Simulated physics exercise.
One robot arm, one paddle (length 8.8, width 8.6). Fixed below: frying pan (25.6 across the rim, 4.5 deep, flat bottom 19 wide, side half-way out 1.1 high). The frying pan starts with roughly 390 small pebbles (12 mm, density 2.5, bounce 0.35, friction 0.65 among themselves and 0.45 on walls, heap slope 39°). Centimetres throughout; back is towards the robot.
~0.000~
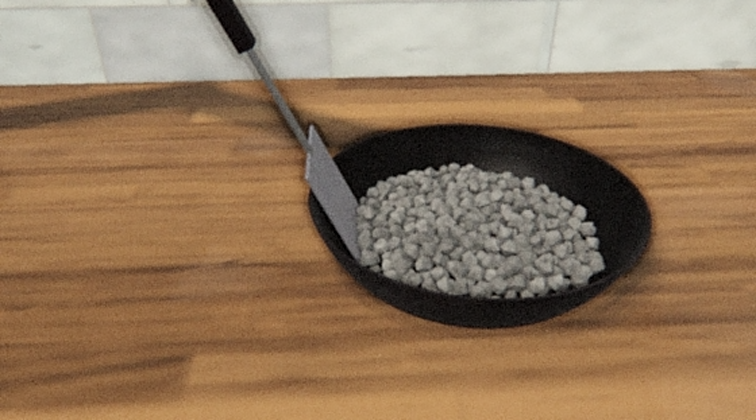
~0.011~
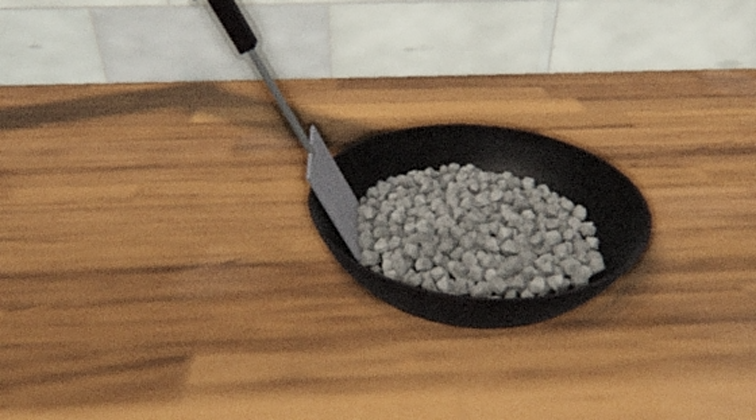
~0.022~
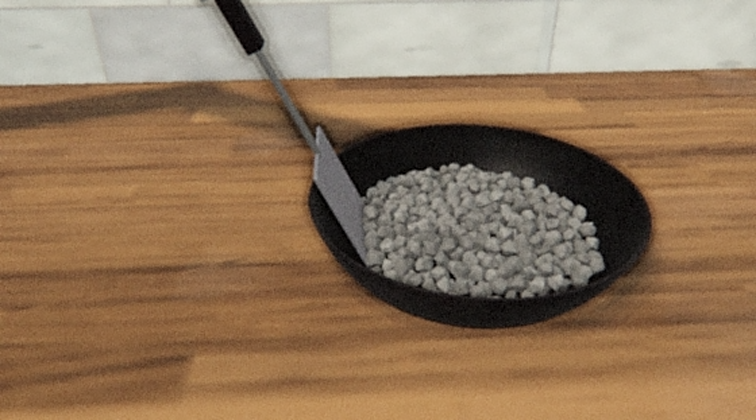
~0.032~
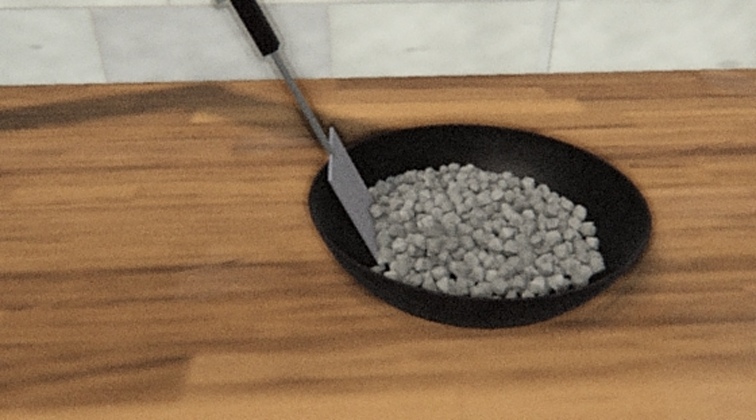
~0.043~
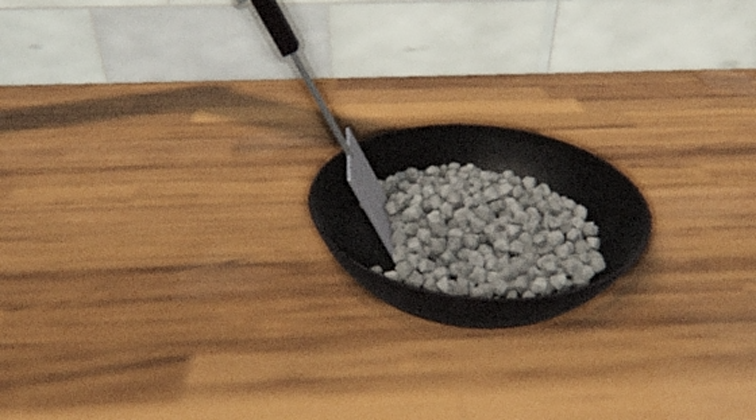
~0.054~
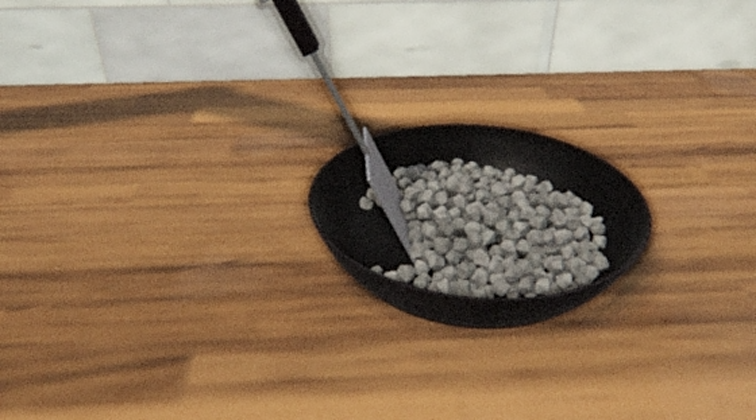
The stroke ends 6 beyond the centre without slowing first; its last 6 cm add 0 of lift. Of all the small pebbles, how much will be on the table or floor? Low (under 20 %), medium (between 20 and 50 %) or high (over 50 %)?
Share on the table or floor: Low (under 20 %).
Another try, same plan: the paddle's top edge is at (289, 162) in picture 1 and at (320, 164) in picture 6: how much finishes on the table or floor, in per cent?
Some 0 per cent.
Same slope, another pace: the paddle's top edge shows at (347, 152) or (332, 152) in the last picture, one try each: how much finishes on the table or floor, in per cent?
About 5 and 5 per cent.
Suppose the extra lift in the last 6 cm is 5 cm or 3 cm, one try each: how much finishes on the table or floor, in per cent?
About 15 and 15 per cent.
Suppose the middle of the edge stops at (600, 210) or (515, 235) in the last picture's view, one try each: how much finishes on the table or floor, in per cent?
About 50 and 5 per cent.
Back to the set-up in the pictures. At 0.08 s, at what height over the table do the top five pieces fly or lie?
Roughly 6 cm.
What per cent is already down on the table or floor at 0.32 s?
Some 10 per cent.
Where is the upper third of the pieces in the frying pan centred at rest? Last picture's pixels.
Near (586, 202).
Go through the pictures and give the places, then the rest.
In the first picture, the paddle top edge at (309, 150), sloping 65°; upper third of the load around (463, 219), from x 365 to 595, top at y 170; 390 in the frying pan.
In the second picture, the paddle top edge at (310, 150), sloping 65°; upper third of the load around (463, 219), from x 365 to 595, top at y 170.
In the third picture, the paddle top edge at (317, 151), sloping 65°; upper third of the load around (462, 220), from x 365 to 595, top at y 170.
In the fourth picture, the paddle top edge at (331, 152), sloping 65°; upper third of the load around (457, 220), from x 365 to 595, top at y 170.
In the fifth picture, the paddle top edge at (348, 152), sloping 65°; upper third of the load around (464, 218), from x 365 to 595, top at y 170.
In the sixth picture, the paddle top edge at (366, 151), sloping 65°; upper third of the load around (476, 213), from x 365 to 600, top at y 165; 390 in the frying pan.
After 0.08 s, sloping 65°, highest piece 6 above the table; 390 in the frying pan.
After 0.11 s, sloping 65°, highest piece 7 above the table; 390 in the frying pan.
After 0.32 s, sloping 65°, highest piece 6 above the table; 348 in the frying pan, 33 on the table or floor, 9 on the blade or in flight.
After 1.37 s, sloping 65°, highest piece 6 above the table; 348 in the frying pan, 42 on the table or floor.
In the end, 348 in the frying pan, 42 on the table or floor. That is 11 % on the table or floor.
